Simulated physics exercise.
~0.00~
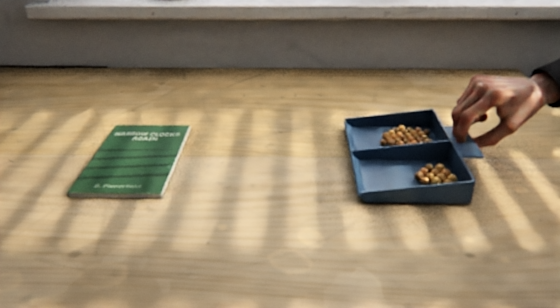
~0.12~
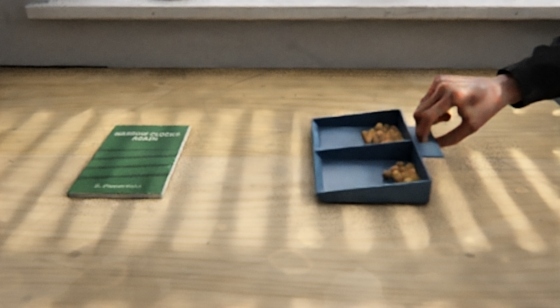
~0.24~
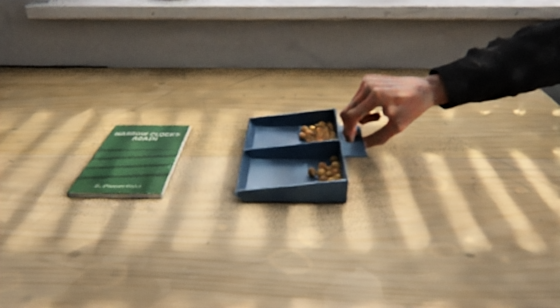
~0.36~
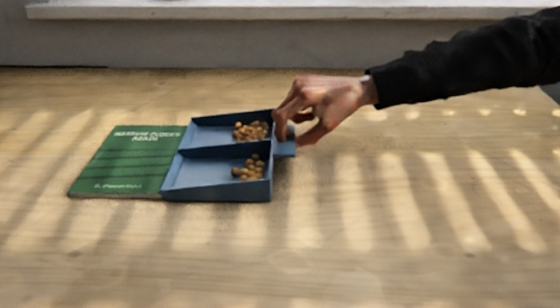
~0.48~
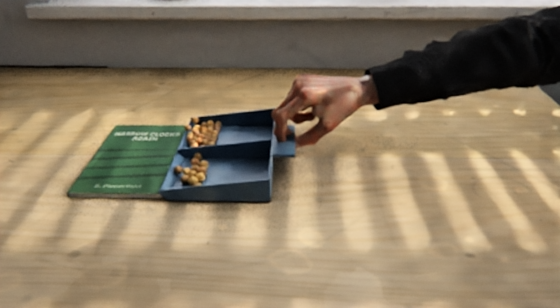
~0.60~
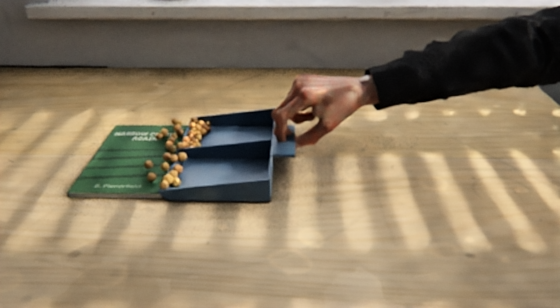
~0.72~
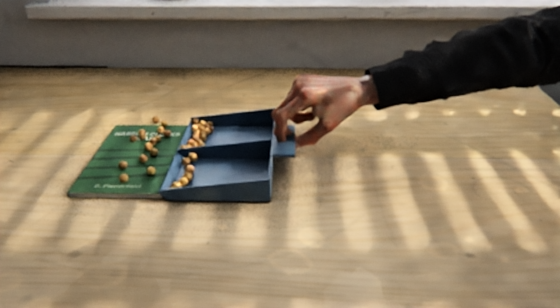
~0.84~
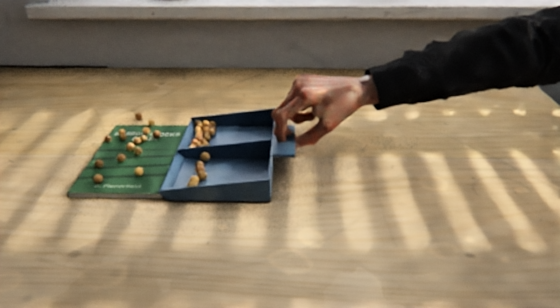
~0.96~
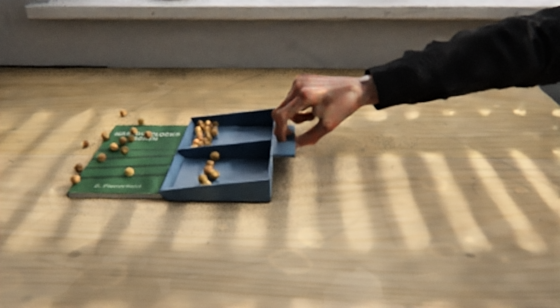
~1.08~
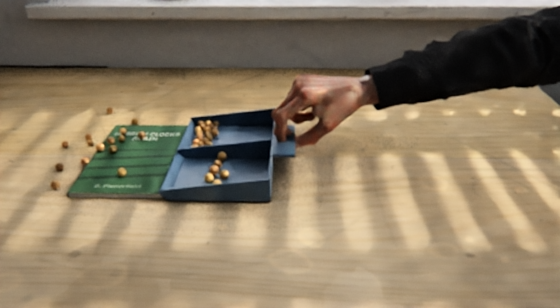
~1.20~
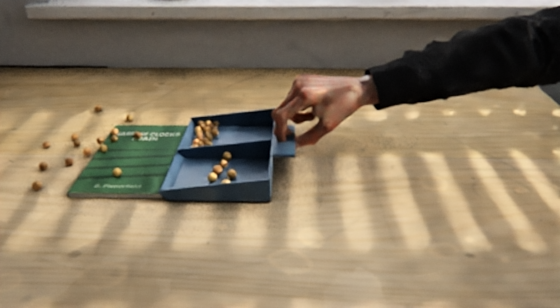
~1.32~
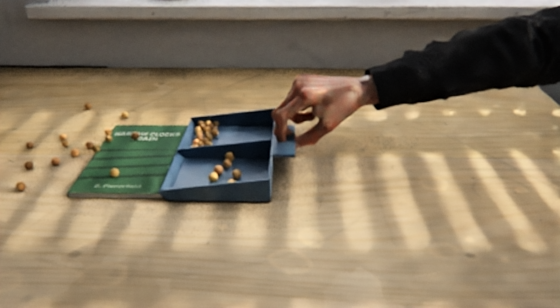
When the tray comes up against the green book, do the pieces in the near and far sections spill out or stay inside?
Both sections partly spill. Some pieces from the near section and some from the far one roll out over the front of the tray, while the rest stay inside.
